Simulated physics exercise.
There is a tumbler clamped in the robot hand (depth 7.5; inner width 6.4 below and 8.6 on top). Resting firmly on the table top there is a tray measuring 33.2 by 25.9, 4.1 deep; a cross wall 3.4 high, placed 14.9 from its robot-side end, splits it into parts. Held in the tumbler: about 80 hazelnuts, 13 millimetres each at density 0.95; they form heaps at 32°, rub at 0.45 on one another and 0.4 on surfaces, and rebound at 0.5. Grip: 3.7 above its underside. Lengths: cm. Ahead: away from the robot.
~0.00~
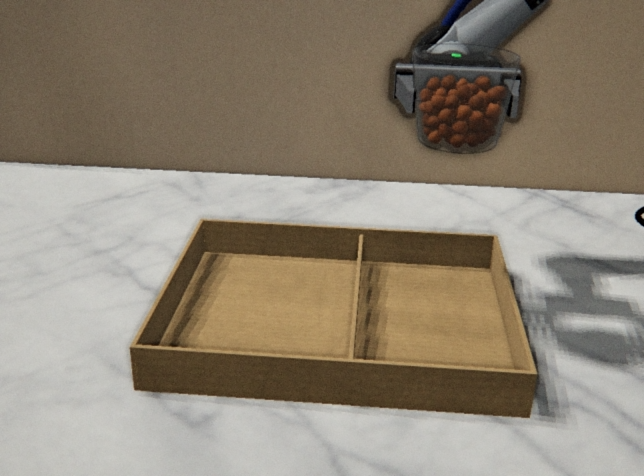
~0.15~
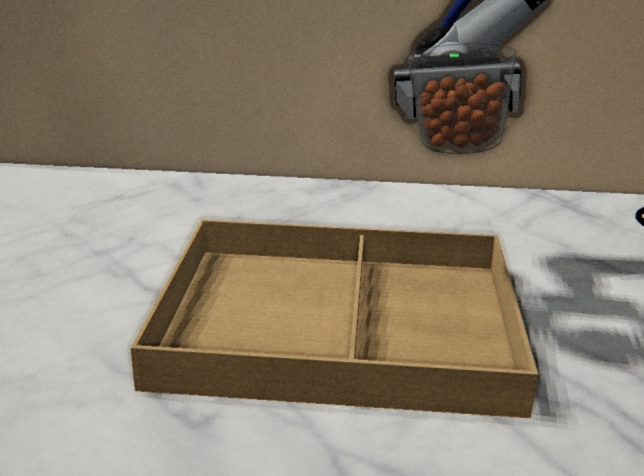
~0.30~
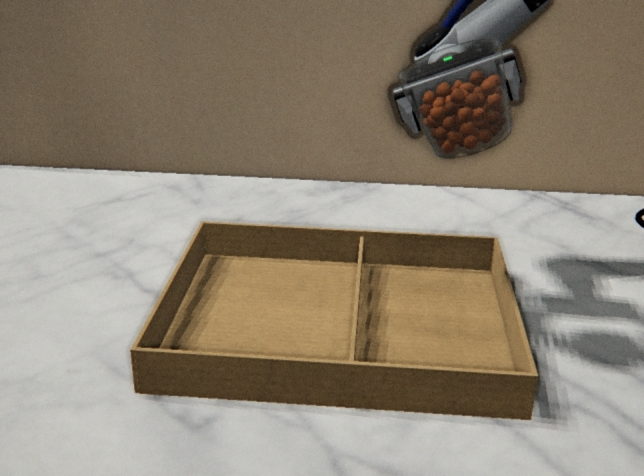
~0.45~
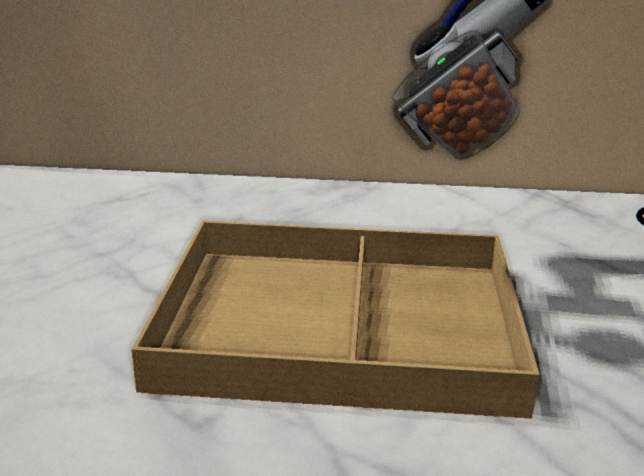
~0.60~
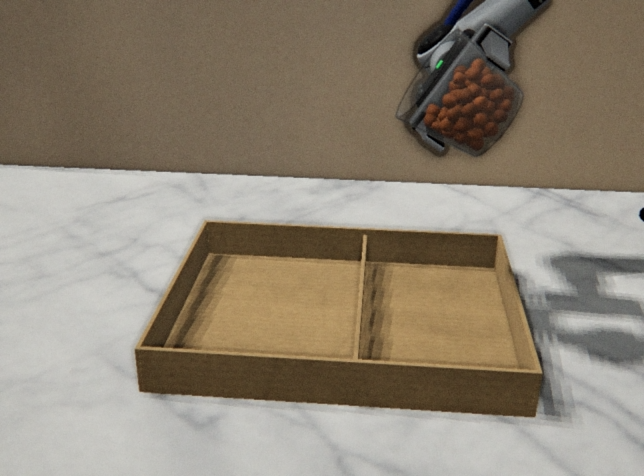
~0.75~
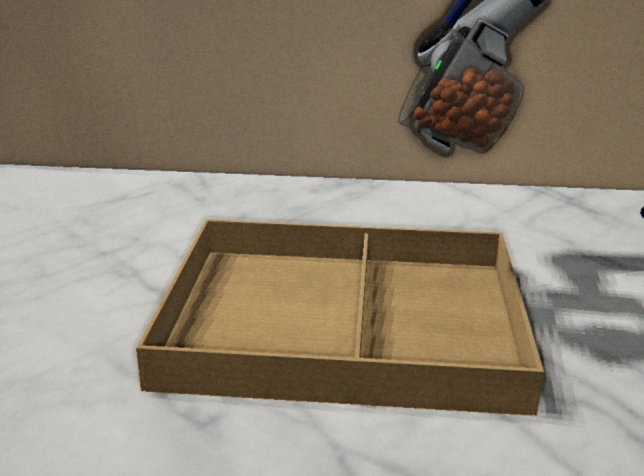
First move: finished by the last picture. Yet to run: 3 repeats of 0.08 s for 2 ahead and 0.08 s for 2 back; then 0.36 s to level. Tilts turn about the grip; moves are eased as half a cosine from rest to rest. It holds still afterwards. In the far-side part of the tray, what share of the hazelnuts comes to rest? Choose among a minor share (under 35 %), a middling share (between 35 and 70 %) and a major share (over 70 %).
A minor share.
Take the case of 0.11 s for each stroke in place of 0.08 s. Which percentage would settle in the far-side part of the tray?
In that case around 10 per cent.
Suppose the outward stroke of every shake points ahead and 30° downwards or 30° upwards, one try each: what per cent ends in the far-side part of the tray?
You'd get about 5 per cent with the first setting and about 30 per cent with the second.
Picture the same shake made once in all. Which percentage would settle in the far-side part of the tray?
10 per cent or so.
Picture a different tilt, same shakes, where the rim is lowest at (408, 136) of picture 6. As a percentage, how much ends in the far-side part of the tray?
Close to 60 in a hundred.
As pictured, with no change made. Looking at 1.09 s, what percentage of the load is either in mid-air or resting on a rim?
Roughly 7 percent.
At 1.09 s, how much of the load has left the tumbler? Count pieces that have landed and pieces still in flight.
Near 15 in a hundred parts have gone so far.
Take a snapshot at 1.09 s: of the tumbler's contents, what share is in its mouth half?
Estimate: Around 55 %.
After 1.09 s, tilted 63° forward, highest piece 24 above the table; 73 in the tumbler, 6 in the far-side part, 6 in flight or on a rim.
After 1.42 s, tilted 28° forward, highest piece 25 above the table; 63 in the tumbler, 19 in the far-side part, 3 in the robot-side part.
After 1.79 s, level, highest piece 26 above the table; 63 in the tumbler, 19 in the far-side part, 3 in the robot-side part.
After 2.84 s, level, highest piece 26 above the table; 63 in the tumbler, 19 in the far-side part, 3 in the robot-side part.
At rest, 63 in the tumbler, 19 in the far-side part, 3 in the robot-side part. That is 22 % in the far-side part of the tray.
